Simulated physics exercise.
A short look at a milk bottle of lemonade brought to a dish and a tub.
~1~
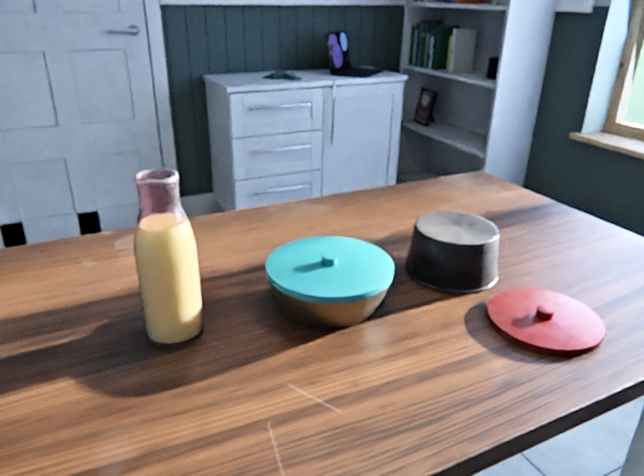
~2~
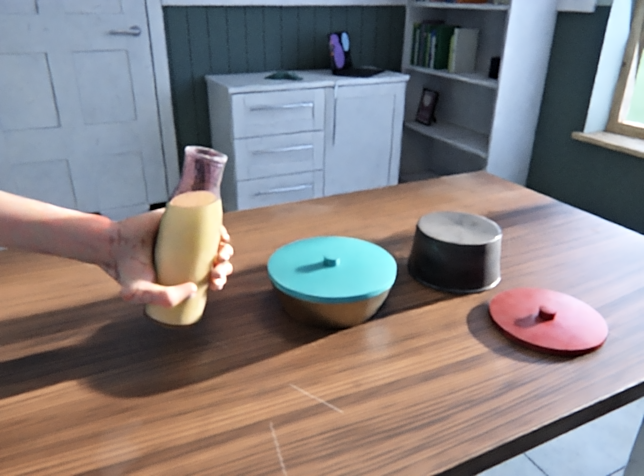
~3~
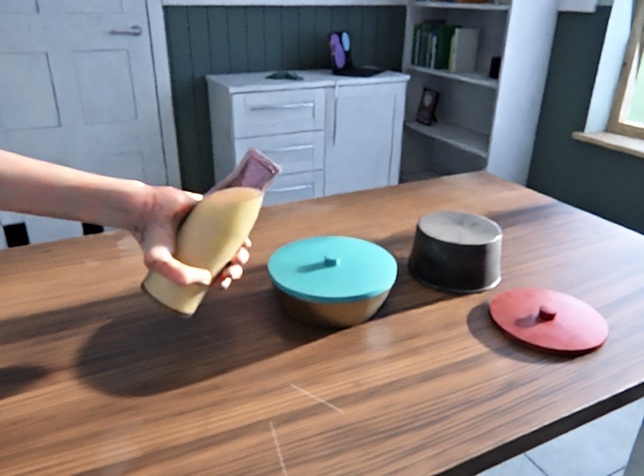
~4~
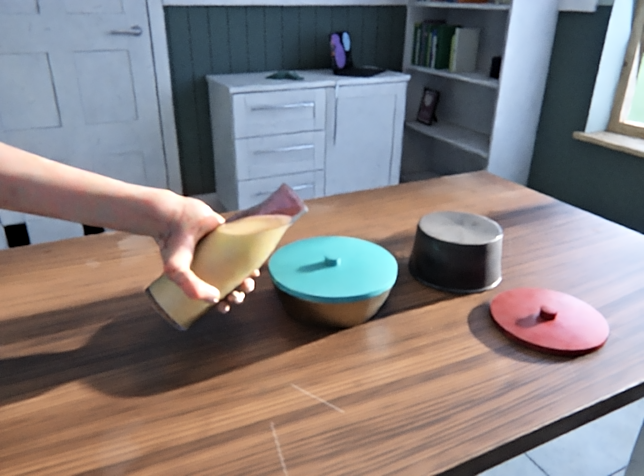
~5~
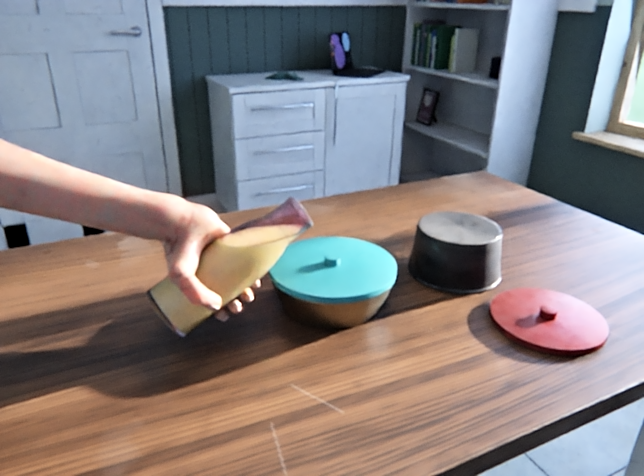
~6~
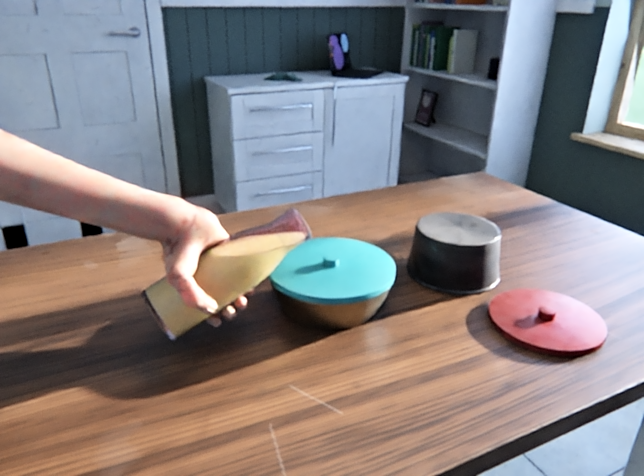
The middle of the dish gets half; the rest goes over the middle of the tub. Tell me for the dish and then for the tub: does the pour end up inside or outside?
Dish - outside; tub - outside.
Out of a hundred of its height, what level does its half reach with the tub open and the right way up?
Somewhere near 25 in a hundred, I'd say.
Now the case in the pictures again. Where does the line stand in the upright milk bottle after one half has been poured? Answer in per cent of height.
About 35 %.
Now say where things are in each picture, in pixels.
In the first picture, nothing is moving yet; milk bottle (166, 256) about three quarters full; dish (329, 288) with its lid on; tub (453, 250) upside down.
In the second picture, the milk bottle is picked up; milk bottle about three quarters full, surface at (197, 200); dish (331, 288) with its lid on.
The third picture shows tilting; milk bottle (218, 227) tipped 40° with all of its load; tub (456, 250) upside down.
The fourth picture shows no stream yet; milk bottle (234, 250) tipped 55° with all of its load; dish (332, 288) with its lid on.
The fifth picture shows still nothing leaves it; milk bottle (238, 260) tipped 60° with all of its load; tub (456, 250) upside down.
The sixth picture shows on the point of pouring; milk bottle (234, 266) tipped 65° with all of its load; dish (331, 289) with its lid on; tub (455, 251) upside down.
Next, it hits the lid of the dish and runs off.
After that, it runs off the upturned base of the tub.
Finally, the dish is empty, in a puddle; the tub is empty, in a puddle.
